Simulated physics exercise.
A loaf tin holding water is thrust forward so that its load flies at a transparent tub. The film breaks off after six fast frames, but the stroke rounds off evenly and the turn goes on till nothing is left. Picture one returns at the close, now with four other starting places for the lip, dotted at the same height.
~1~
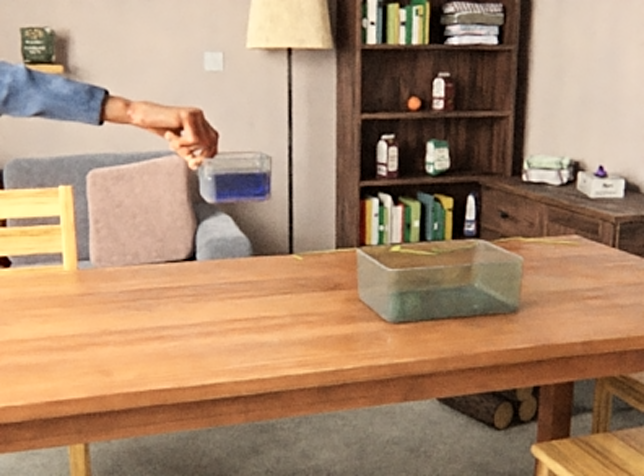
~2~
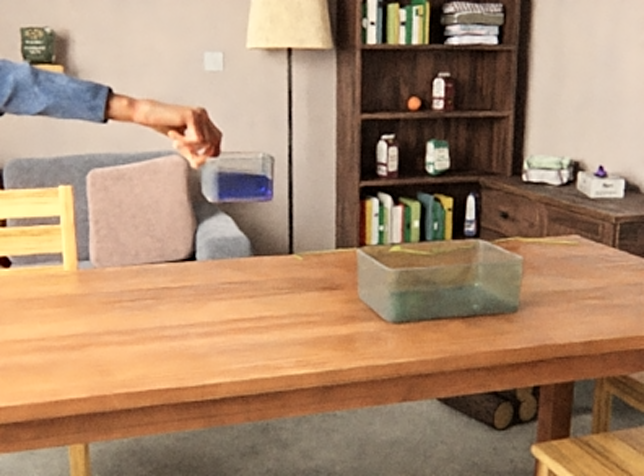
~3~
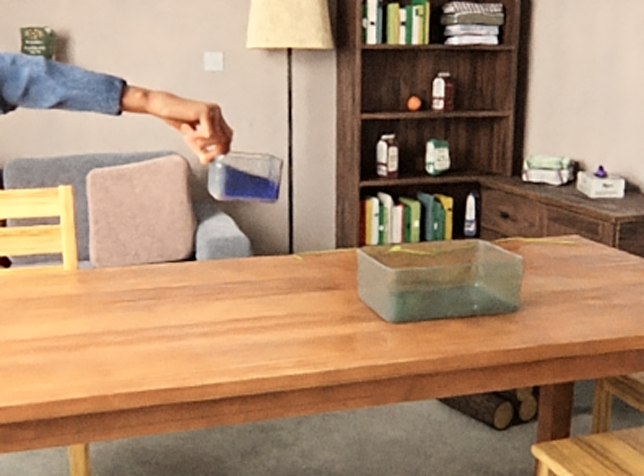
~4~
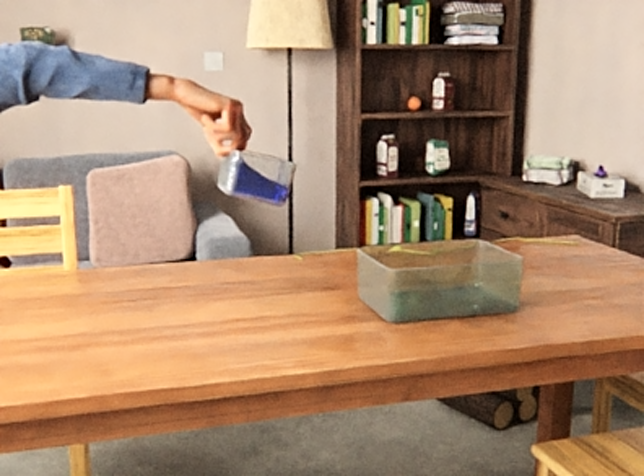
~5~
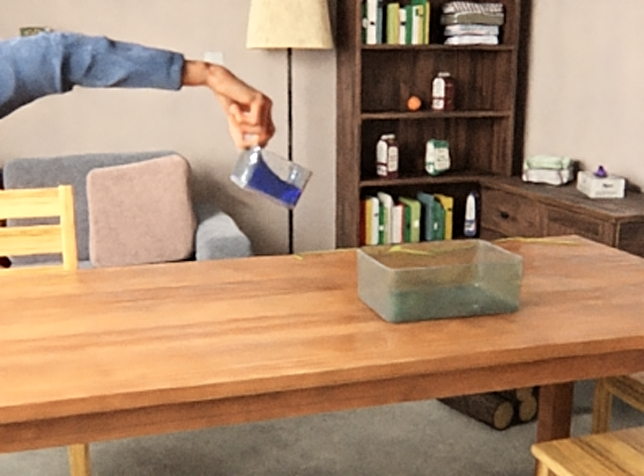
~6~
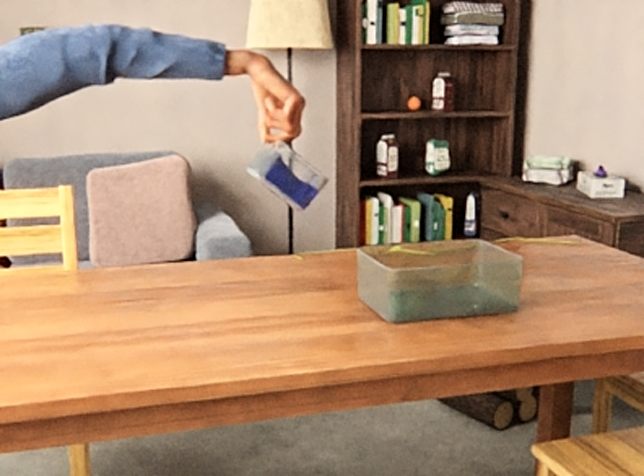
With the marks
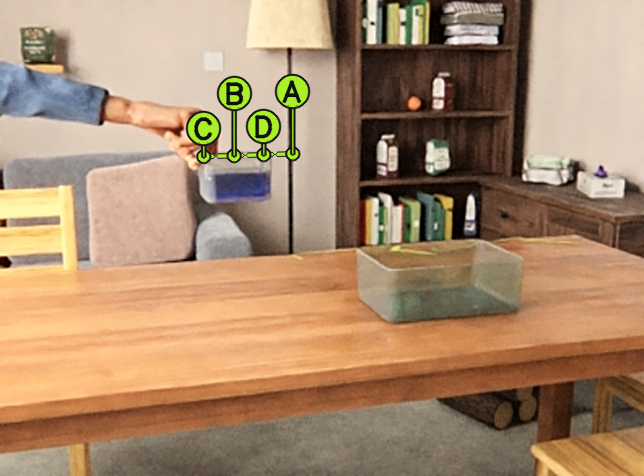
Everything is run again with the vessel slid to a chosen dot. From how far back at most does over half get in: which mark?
The answer is place C.
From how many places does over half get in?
All of them.
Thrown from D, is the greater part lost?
No.
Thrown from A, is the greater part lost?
No, not at all.
On the marked copy, A at (292, 153); B at (234, 155); C at (203, 156); D at (263, 154).
With A, about 88 % lands in the tub, 3 % falls short and 10 % goes beside or beyond.
With B, about 78 % lands in the tub, 9 % falls short and 13 % goes beside or beyond.
With C, about 71 % lands in the tub, 18 % falls short and 10 % goes beside or beyond.
With D, about 74 % lands in the tub, 4 % falls short and 22 % goes beside or beyond.
